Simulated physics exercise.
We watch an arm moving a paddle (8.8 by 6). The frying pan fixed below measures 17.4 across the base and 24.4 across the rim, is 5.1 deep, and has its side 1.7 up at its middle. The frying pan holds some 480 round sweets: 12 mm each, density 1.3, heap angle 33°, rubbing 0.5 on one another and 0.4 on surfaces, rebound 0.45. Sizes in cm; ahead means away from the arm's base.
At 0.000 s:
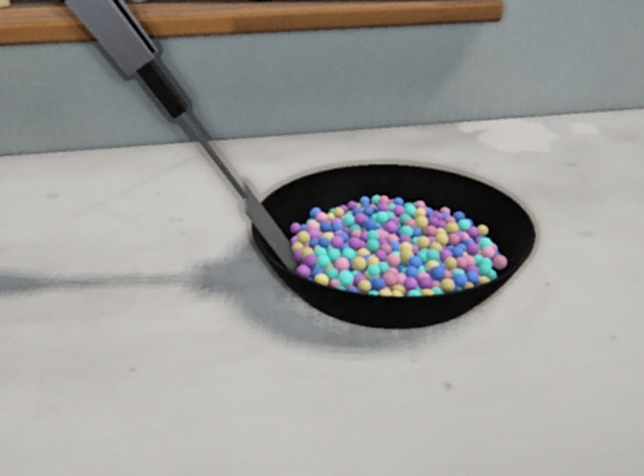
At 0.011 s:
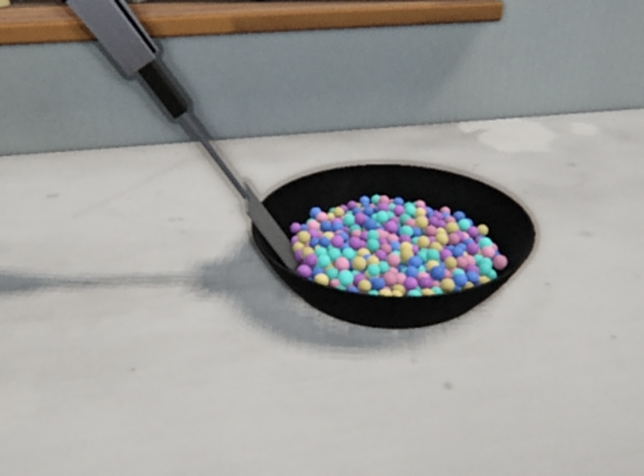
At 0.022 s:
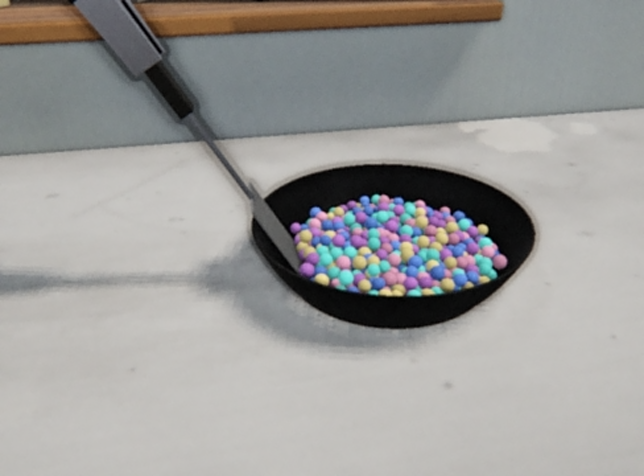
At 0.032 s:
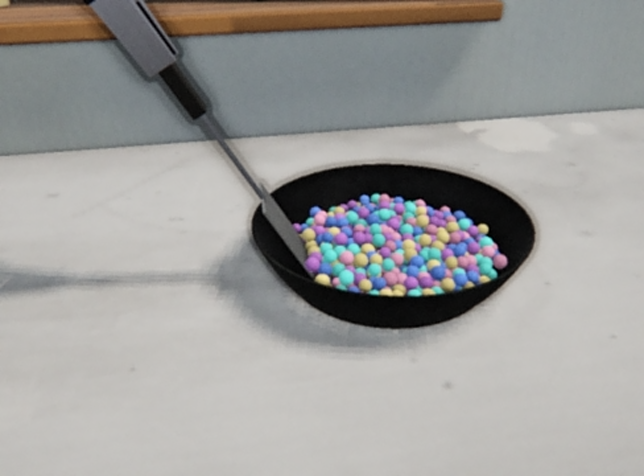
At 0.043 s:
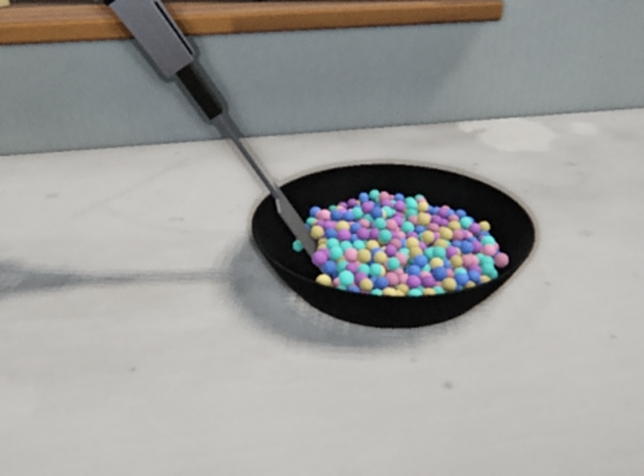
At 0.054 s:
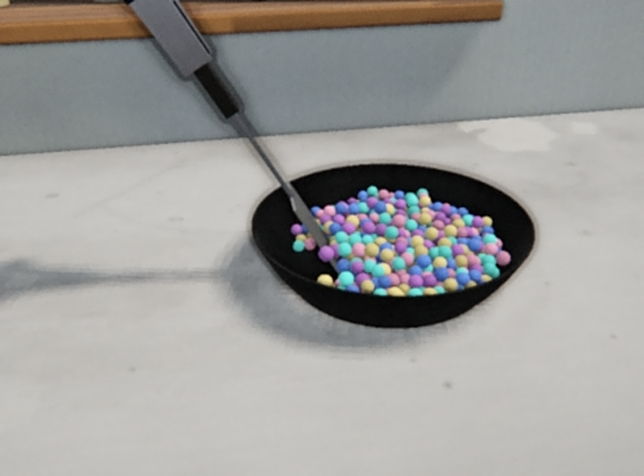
A paddle slides right through the colorful round sweets in a black frying pan.
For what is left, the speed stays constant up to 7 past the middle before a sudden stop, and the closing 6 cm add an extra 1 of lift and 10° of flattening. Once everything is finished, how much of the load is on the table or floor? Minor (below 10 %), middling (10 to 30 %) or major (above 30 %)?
Middling.
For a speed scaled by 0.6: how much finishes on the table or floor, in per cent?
About 5 per cent.
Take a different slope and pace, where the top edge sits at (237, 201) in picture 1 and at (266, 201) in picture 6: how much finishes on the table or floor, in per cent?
Roughly 5 %.
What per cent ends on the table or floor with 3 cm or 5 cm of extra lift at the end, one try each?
About 15 and 15 per cent.
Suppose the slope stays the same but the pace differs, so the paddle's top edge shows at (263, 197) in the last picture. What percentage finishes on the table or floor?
Near 0 in a hundred.
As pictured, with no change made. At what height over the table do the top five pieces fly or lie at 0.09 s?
They are some 6 cm up.
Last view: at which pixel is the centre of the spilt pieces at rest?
About (577, 235).
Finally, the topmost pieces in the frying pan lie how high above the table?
Roughly 6.0 centimetres.
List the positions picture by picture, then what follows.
In the first frame, paddle top edge at (244, 196), sloping 61°; upper third of the load around (384, 244), from x 295 to 500, top at y 200; 477 in the frying pan.
In the second frame, paddle top edge at (245, 196), sloping 61°; upper third of the load around (384, 243), from x 295 to 500, top at y 200.
In the third frame, paddle top edge at (250, 196), sloping 61°; upper third of the load around (384, 243), from x 295 to 500, top at y 200.
In the fourth frame, paddle top edge at (262, 197), sloping 61°; upper third of the load around (384, 240), from x 295 to 500, top at y 200.
In the fifth frame, paddle top edge at (276, 196), sloping 61°; upper third of the load around (389, 238), from x 295 to 500, top at y 195.
In the sixth frame, paddle top edge at (291, 195), sloping 61°; upper third of the load around (391, 235), from x 295 to 505, top at y 190; 477 in the frying pan.
After 0.09 s, sloping 61°, highest piece 6 above the table; 477 in the frying pan.
After 0.12 s, sloping 58°, highest piece 7 above the table; 477 in the frying pan.
After 0.33 s, sloping 51°, highest piece 9 above the table; 414 in the frying pan, 42 on the table or floor, 21 on the blade or in flight.
After 1.38 s, sloping 51°, highest piece 6 above the table; 414 in the frying pan, 63 on the table or floor.
At rest, 414 in the frying pan, 63 on the table or floor. That is 13 % on the table or floor.
